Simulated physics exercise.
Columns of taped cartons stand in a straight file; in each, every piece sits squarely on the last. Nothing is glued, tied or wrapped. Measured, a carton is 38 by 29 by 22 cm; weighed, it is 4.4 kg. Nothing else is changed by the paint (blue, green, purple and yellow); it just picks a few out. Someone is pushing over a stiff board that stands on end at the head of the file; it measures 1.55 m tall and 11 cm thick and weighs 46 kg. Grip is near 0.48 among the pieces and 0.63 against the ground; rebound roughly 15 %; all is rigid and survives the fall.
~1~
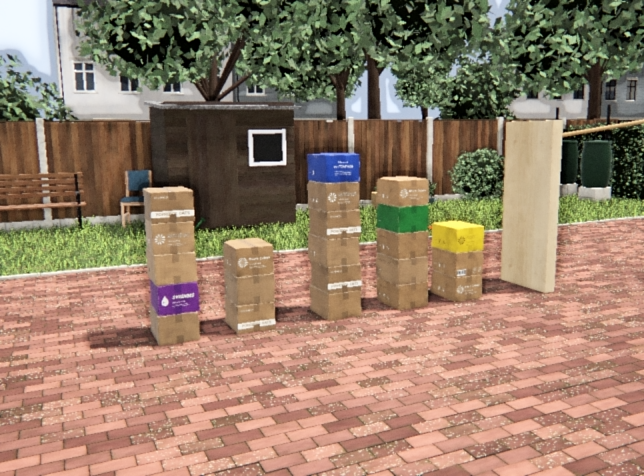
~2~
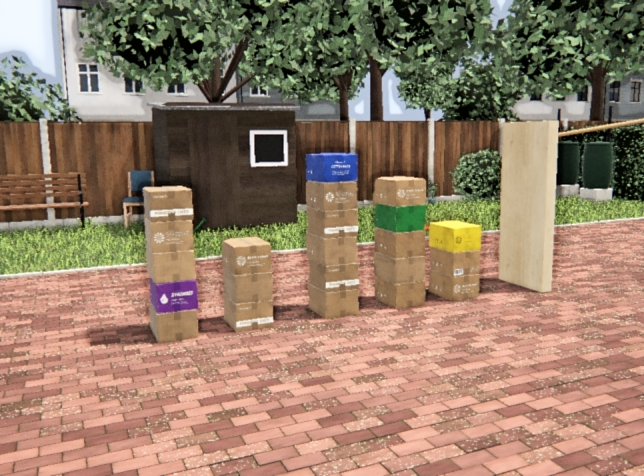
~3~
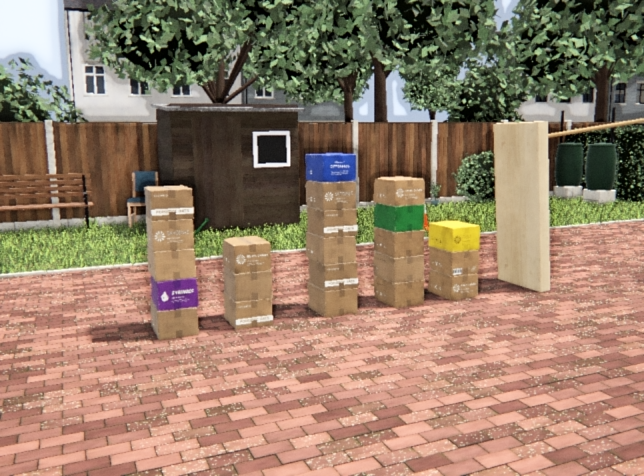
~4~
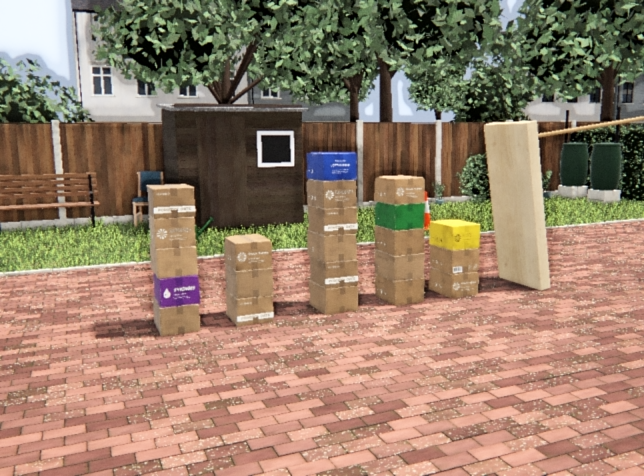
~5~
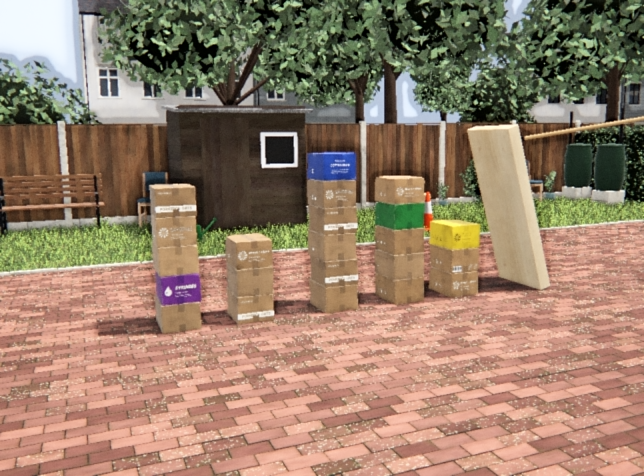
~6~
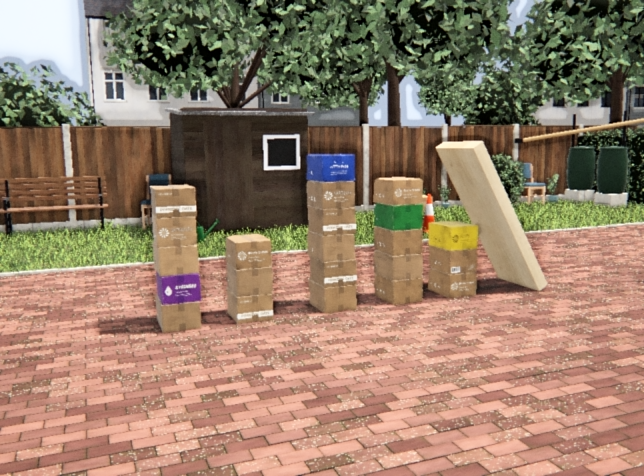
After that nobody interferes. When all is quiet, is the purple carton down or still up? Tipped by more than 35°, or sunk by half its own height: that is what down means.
Answer: That purple carton is still up.
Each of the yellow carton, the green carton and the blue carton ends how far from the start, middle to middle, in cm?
Net displacement, roughly: Yellow ~ 30 cm, green ~ 0 cm, blue ~ 0 cm.
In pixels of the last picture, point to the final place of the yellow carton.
Resting position, last image: About (424, 239).
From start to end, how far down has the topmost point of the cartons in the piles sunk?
0 cm.
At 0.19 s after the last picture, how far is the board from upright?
At that time it leans about 45°.
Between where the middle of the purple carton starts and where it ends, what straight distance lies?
Start and end are some 0 cm apart.
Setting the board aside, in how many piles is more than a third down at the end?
In total, 0.
Then, 0.19 s later than the last frame, board 47° from upright; none of the 22 cartons down, 2 disturbed; purple carton unmoved; yellow carton moved 44 mm.
Then, 0.67 s later than the last frame, board 52° from upright; none of the 22 cartons down, 4 disturbed; purple carton unmoved; yellow carton tilted 15°.
When it is over, board 54° from upright; none of the 22 cartons down, 7 disturbed; purple carton unmoved; yellow carton tilted 21°; green carton moved 43 mm. In pixels of the last frame, middles, purple carton near (178, 284), yellow carton near (424, 239).
